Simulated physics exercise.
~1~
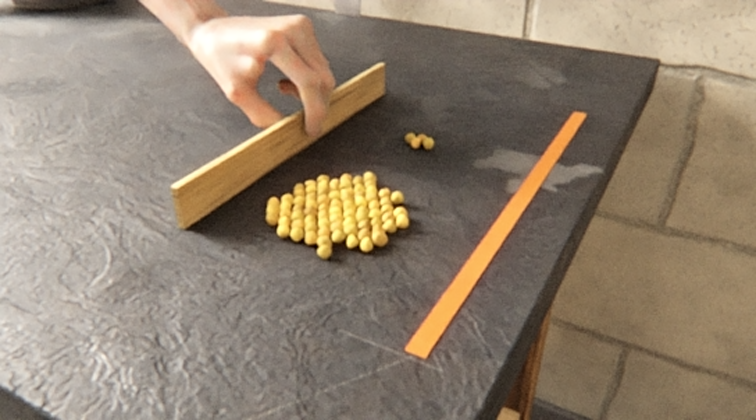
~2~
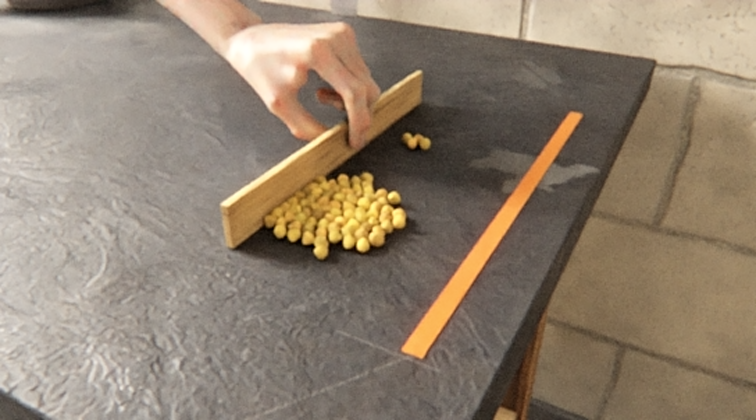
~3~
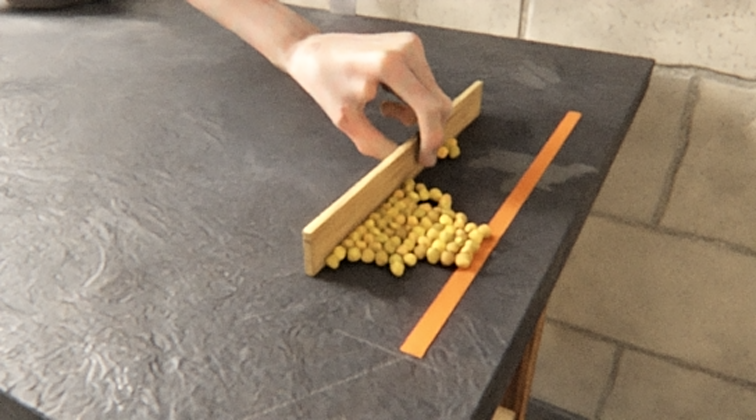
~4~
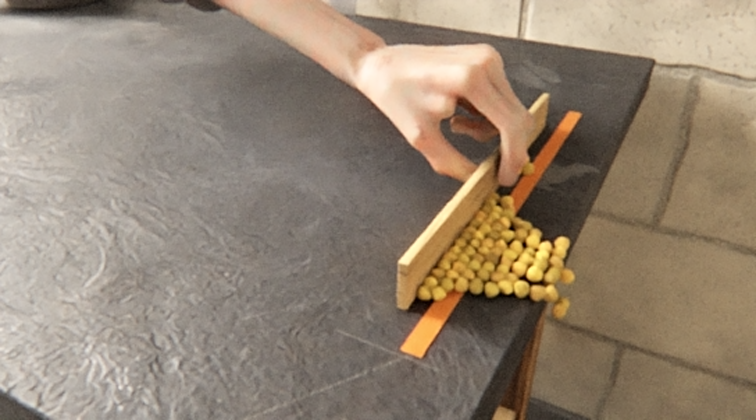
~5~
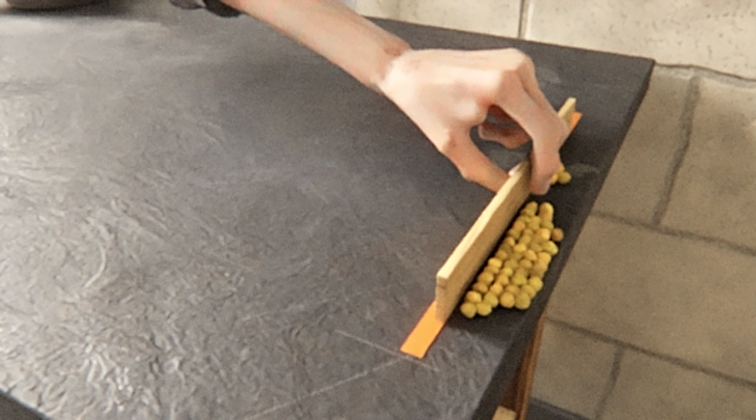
A strip of pale wood, held upright by a hand, stands at the left on a dark, textured tabletop, seen from above at an angle by a slightly swaying camera. In front of it lies a large cluster of yellow, pea-like balls, with a few more farther back and orange tape near the right edge. The hand pushes the strip rightward, bunching the near balls and then gathering the far ones. It stops at the tape as some near balls spill over the edge. The rest stay on the table, including the small far group.
